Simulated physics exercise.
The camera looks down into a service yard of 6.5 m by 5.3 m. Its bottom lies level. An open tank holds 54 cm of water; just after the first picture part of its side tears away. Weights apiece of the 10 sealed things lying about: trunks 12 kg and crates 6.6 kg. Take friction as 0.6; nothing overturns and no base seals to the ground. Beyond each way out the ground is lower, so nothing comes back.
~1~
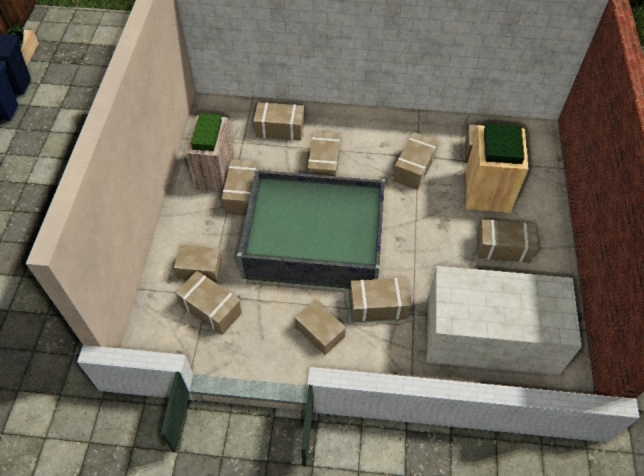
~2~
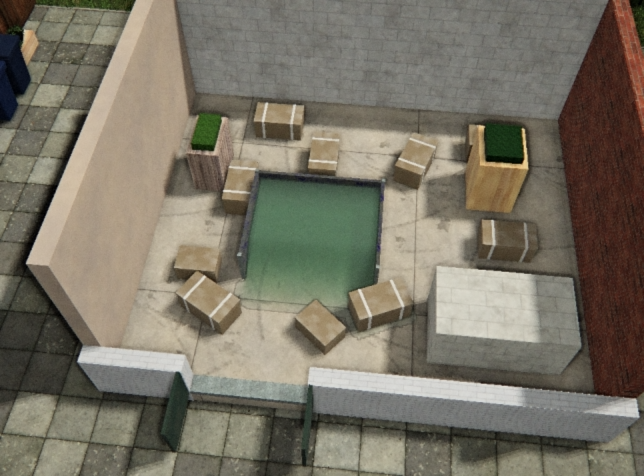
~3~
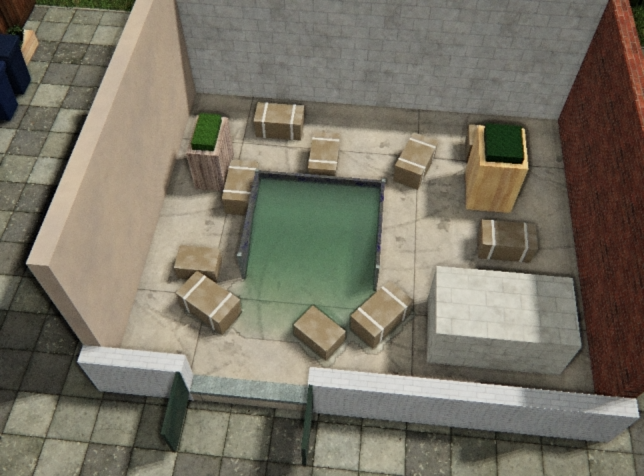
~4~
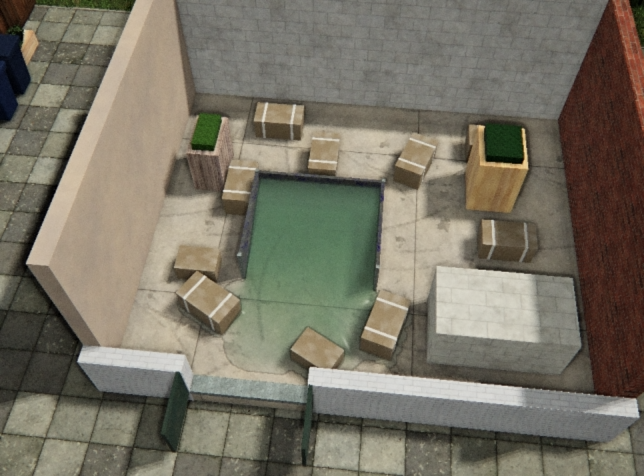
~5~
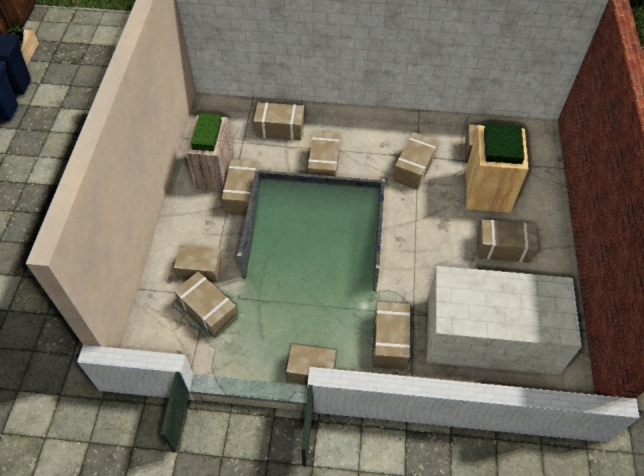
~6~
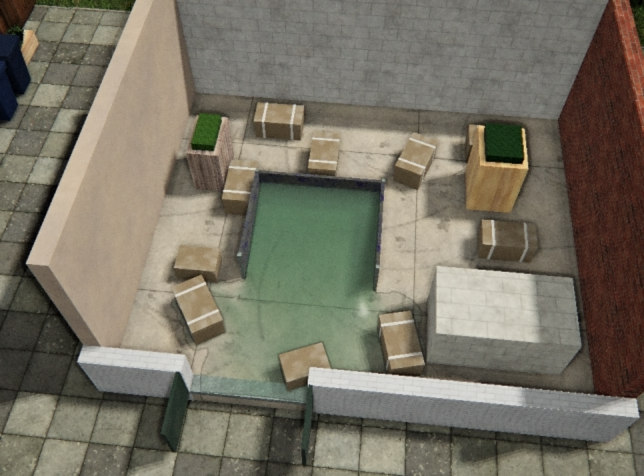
Green water spreading from an open tank across a walled yard, pushing two brown boxes toward the front wall, then shifting another.
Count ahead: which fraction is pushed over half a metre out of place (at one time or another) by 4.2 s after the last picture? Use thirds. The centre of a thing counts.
That comes to less than a third.
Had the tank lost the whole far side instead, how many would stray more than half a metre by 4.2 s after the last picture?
In that case 4 of them.
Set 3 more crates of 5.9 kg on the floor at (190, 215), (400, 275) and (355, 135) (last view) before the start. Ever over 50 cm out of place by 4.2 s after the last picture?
In turn: Under, past it, less.
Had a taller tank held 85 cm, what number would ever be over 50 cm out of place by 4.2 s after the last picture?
In that case 5 of them.
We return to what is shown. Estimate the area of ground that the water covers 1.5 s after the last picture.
Roughly 10.5 m2.
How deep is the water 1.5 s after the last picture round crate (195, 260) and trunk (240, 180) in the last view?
About 0 and 0 cm.
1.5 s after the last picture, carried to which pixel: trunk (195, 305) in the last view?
Near (146, 310).
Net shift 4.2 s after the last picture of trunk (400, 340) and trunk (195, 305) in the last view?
In turn: 100 cm, 80 cm.
Then, 0.4 s after the last picture 2 of 10 are over 50 cm from their spots; 2 afloat.
Then, 1.5 s after the last picture 3 of 10 are over 50 cm from their spots; 1 afloat.
Then, 2.8 s after the last picture 3 of 10 are over 50 cm from their spots; 1 afloat.
Then, 4.2 s after the last picture 3 of 10 are over 50 cm from their spots, and 3 have been at some point; 1 afloat.
